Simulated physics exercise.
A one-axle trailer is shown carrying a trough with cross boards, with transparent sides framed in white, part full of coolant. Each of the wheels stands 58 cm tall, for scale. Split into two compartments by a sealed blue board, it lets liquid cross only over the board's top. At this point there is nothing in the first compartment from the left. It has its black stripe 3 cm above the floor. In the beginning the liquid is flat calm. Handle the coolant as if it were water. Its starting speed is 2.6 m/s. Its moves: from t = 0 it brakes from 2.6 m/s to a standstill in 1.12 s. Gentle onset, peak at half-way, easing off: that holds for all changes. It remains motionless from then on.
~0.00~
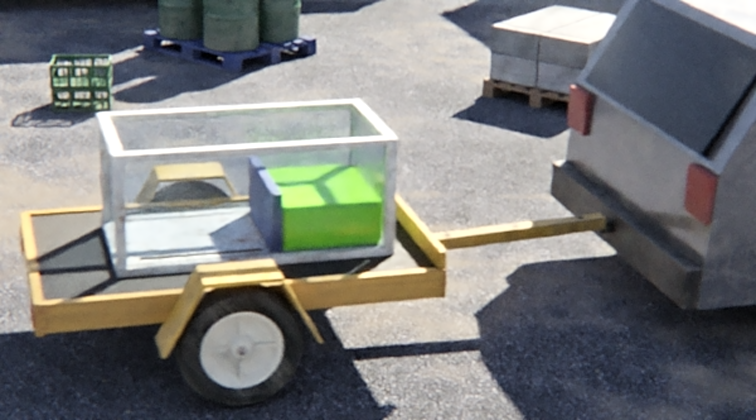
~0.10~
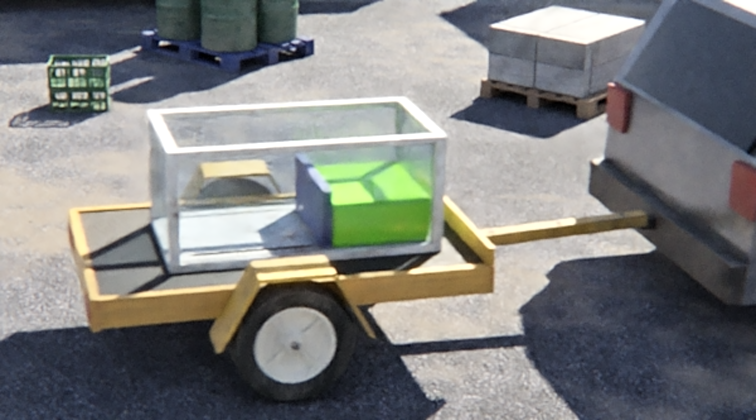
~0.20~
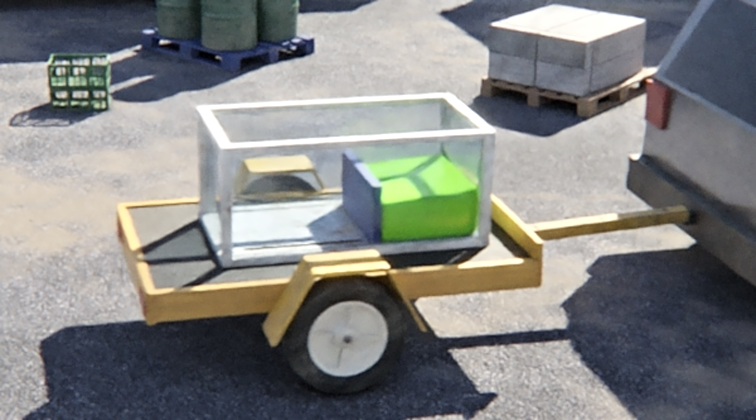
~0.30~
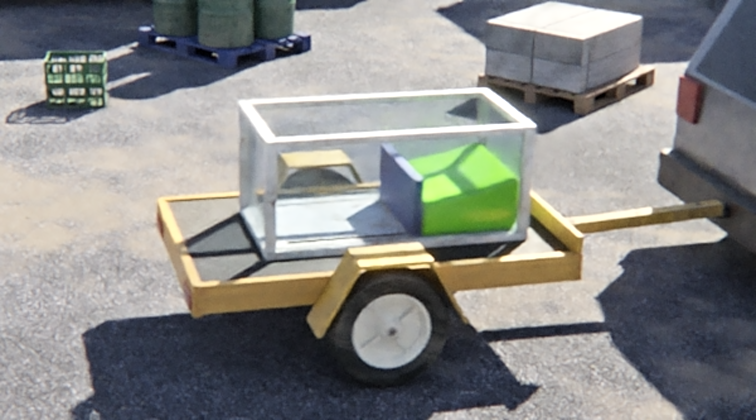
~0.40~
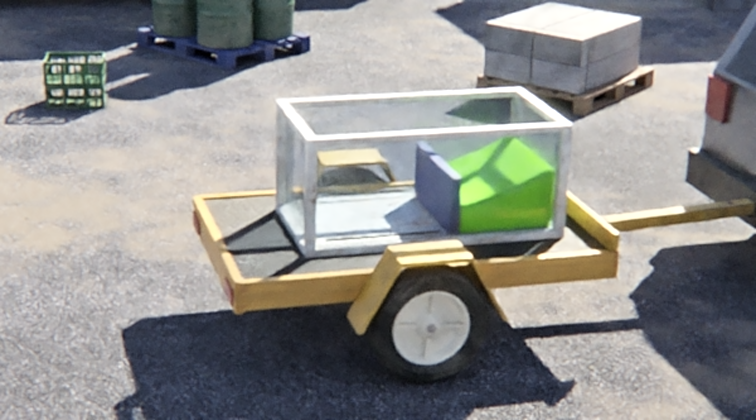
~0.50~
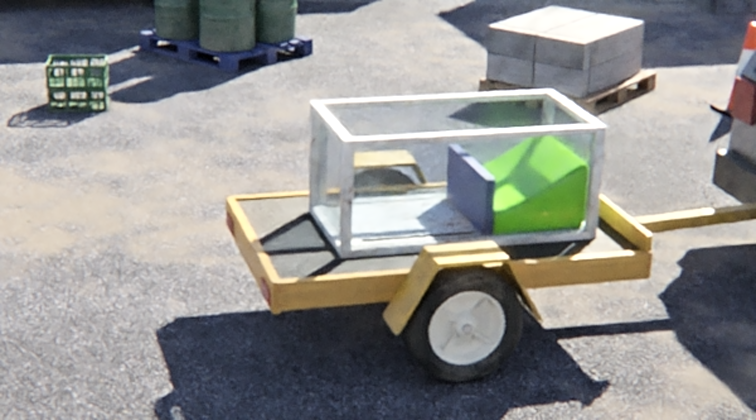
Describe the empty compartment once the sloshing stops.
It is still empty.
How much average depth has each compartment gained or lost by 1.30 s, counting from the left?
Starting on the left, it's 0 and then 0.
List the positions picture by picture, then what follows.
Compartments from the left stand at dry, (304, 171); board top at (278, 195); the front is on the right, levels are read along the far wall; a wheel hub at (244, 354), in the first picture.
Compartments from the left stand at dry, (350, 168), in the second picture.
Compartments from the left stand at dry, (396, 165), in the third picture.
Compartments from the left stand at dry, (434, 159), in the fourth picture.
Compartments from the left stand at dry, (469, 160), in the fifth picture.
Compartments from the left stand at dry, (500, 161); a wheel hub at (470, 331), in the sixth picture.
Then, 0.90 s in, left to right it is 0, 23 cm deep.
Then, 1.30 s in, left to right it is 0, 23 cm deep.
Then, 1.80 s in, left to right it is 0, 23 cm deep.
Then, 4.11 s in, left to right it is 0, 23 cm deep.
